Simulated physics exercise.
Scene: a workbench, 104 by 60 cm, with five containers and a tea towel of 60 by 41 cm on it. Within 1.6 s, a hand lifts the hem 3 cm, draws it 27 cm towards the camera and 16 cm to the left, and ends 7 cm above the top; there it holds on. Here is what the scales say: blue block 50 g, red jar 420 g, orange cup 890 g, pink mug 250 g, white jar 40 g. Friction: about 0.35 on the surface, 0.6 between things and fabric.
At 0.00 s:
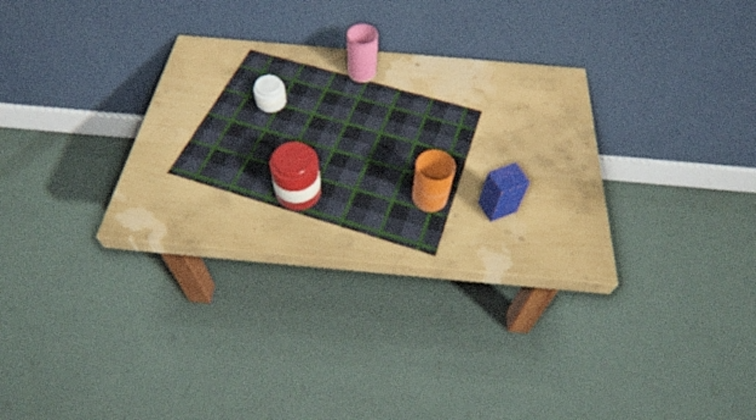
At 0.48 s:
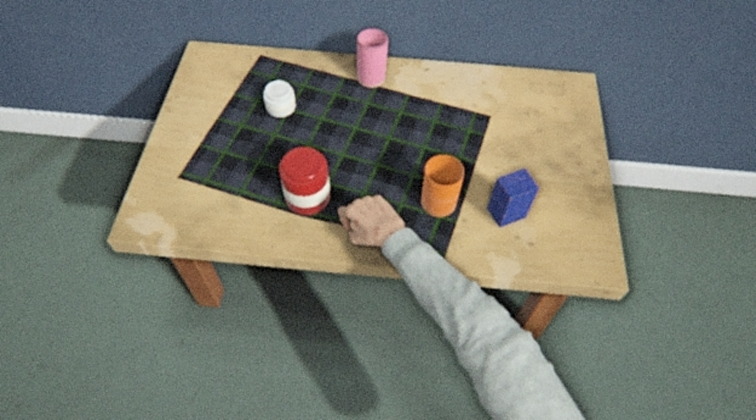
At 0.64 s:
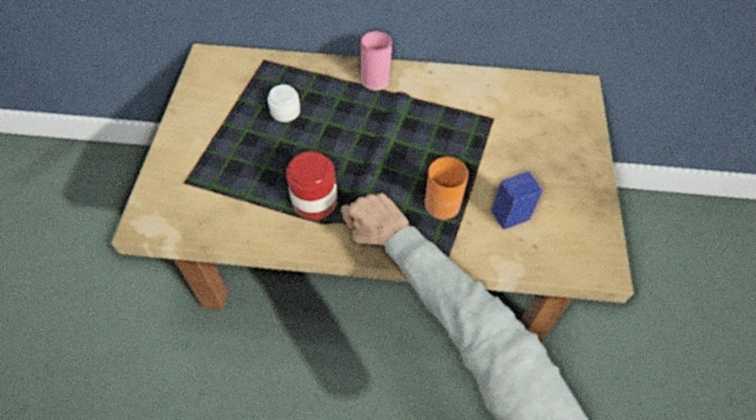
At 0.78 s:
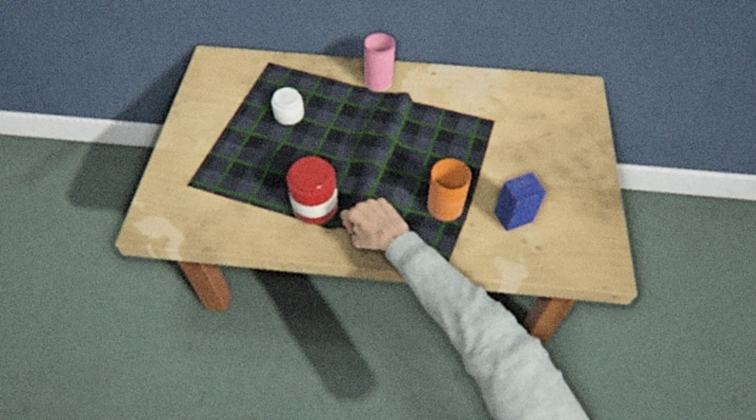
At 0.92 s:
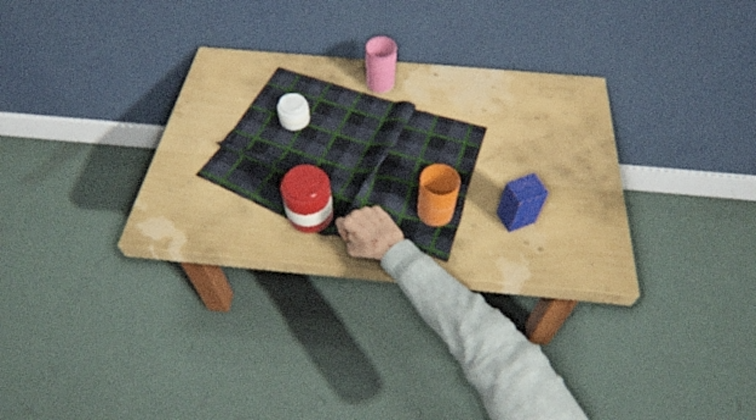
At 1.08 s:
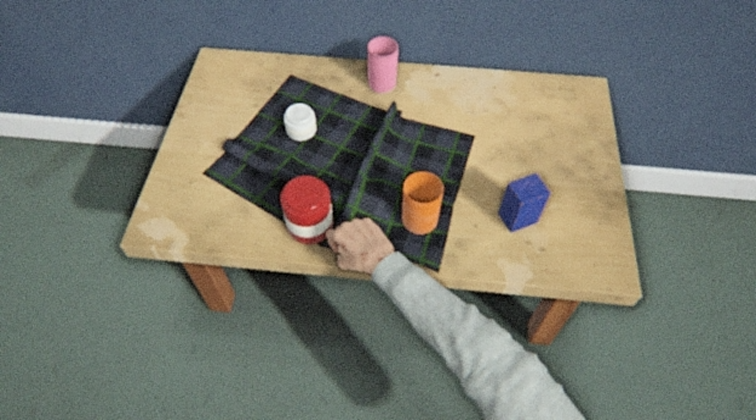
A hand grips the dark checked cloth's near edge and drags it slightly, bunching it up.
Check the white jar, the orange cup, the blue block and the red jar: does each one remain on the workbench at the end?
Check: White jar - yes, it remains; orange cup - no, it falls; blue block - yes, it remains; red jar - no, it falls.
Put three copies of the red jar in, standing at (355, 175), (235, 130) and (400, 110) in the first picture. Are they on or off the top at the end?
In that order: Falls off, remains, stays up.
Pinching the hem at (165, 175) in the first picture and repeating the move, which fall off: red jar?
Note: At the end the red jar is not on top.
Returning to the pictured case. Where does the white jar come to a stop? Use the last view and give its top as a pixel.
Roughly (275, 195).
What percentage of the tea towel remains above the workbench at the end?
Roughly 55% of it.
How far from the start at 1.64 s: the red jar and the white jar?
For the red jar, 20 centimetres, and for the white jar, 20 centimetres.
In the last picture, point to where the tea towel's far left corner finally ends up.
Around pixel (299, 137).
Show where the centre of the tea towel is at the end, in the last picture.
Roughly at (310, 266) in the last picture.
After 1.4 s, 95 % of the tea towel is still over the top; orange cup 16 cm off its start, red jar 13 cm off its start, white jar 12 cm off its start.
After 1.6 s, 80 % of the tea towel is still over the top; orange cup 25 cm off its start, red jar 22 cm off its start, white jar 19 cm off its start.
After 1.9 s, 65 % of the tea towel is still over the top; orange cup over the edge, red jar over the edge, white jar 25 cm off its start at (284, 184).
After 2.2 s, 55 % of the tea towel is still over the top; orange cup over the edge, red jar over the edge, white jar 28 cm off its start.
After 3.8 s, 55 % of the tea towel is still over the top; orange cup over the edge, red jar over the edge, white jar 28 cm off its start at (275, 195), blue block 0 cm off its start at (529, 188).
